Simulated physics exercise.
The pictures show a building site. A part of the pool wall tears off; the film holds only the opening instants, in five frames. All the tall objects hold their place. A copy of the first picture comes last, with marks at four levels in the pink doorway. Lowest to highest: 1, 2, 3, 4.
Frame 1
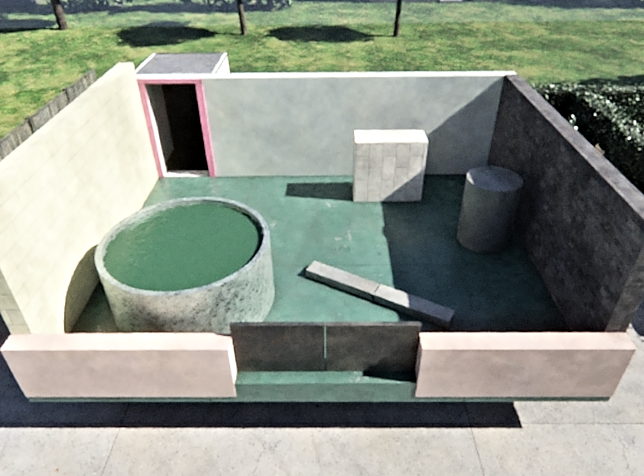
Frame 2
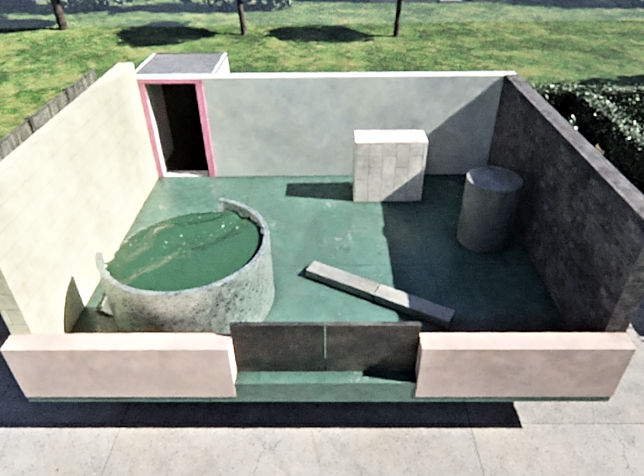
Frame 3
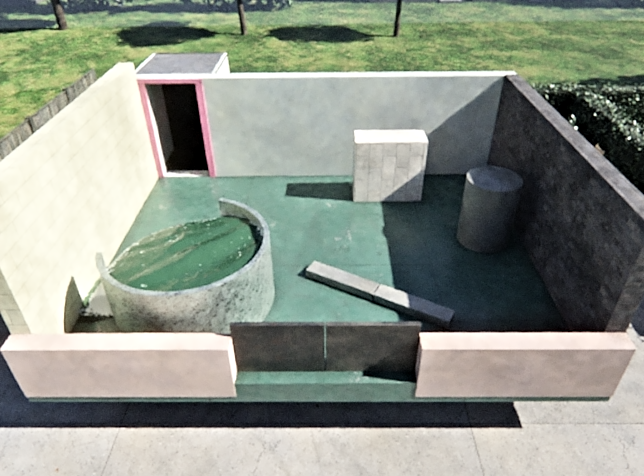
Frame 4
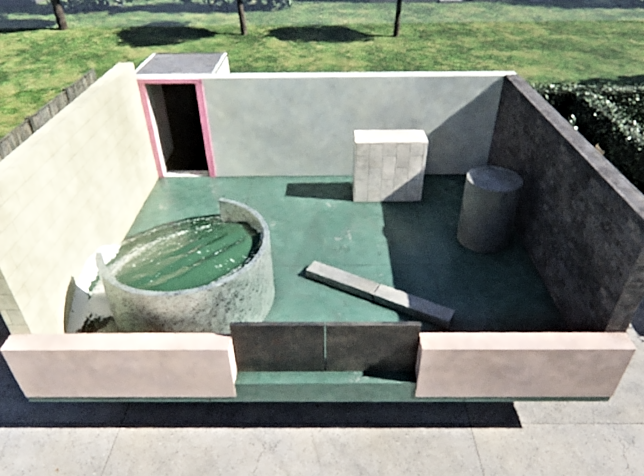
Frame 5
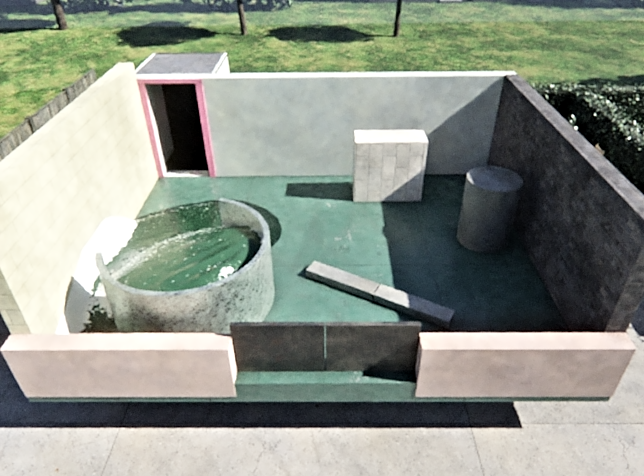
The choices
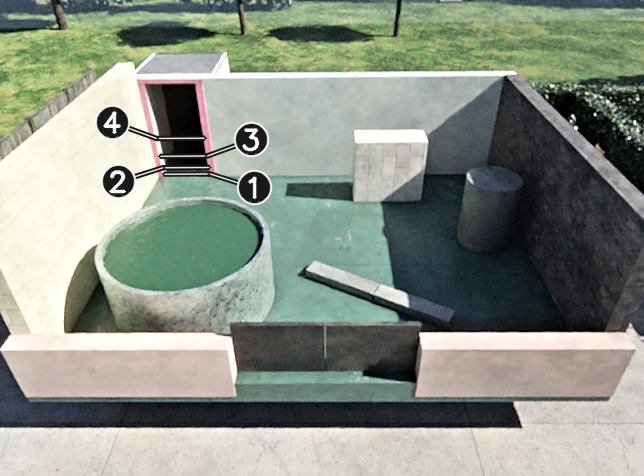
Green water lies level in a round, rough grey pool at the left of a walled yard, seen from above by a still camera, with grass and a hedge beyond. A pink-framed doorway stands at back left, near a pale block, a grey cylinder, a low slanting beam and a shut dark gate in front. The pool's rim breaks away at the left and back, and the water ripples, sinks and spreads over the ground along the left wall and behind the pool.
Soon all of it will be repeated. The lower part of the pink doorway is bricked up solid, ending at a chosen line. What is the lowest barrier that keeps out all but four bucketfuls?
Line 4.
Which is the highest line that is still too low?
3 it is.
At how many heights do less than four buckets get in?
One of the four.
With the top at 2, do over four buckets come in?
Yes.
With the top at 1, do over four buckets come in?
Yes, it does.
In white, 1 at (187, 174); 2 at (185, 167); 3 at (183, 156); 4 at (180, 138); from the bottom up 1, 2, 3, 4.
With 1, dozens of bucketfuls pour in.
With 2, dozens of bucketfuls pour in.
With 3, about 12 bucketfuls get in.
With 4, nothing gets over.
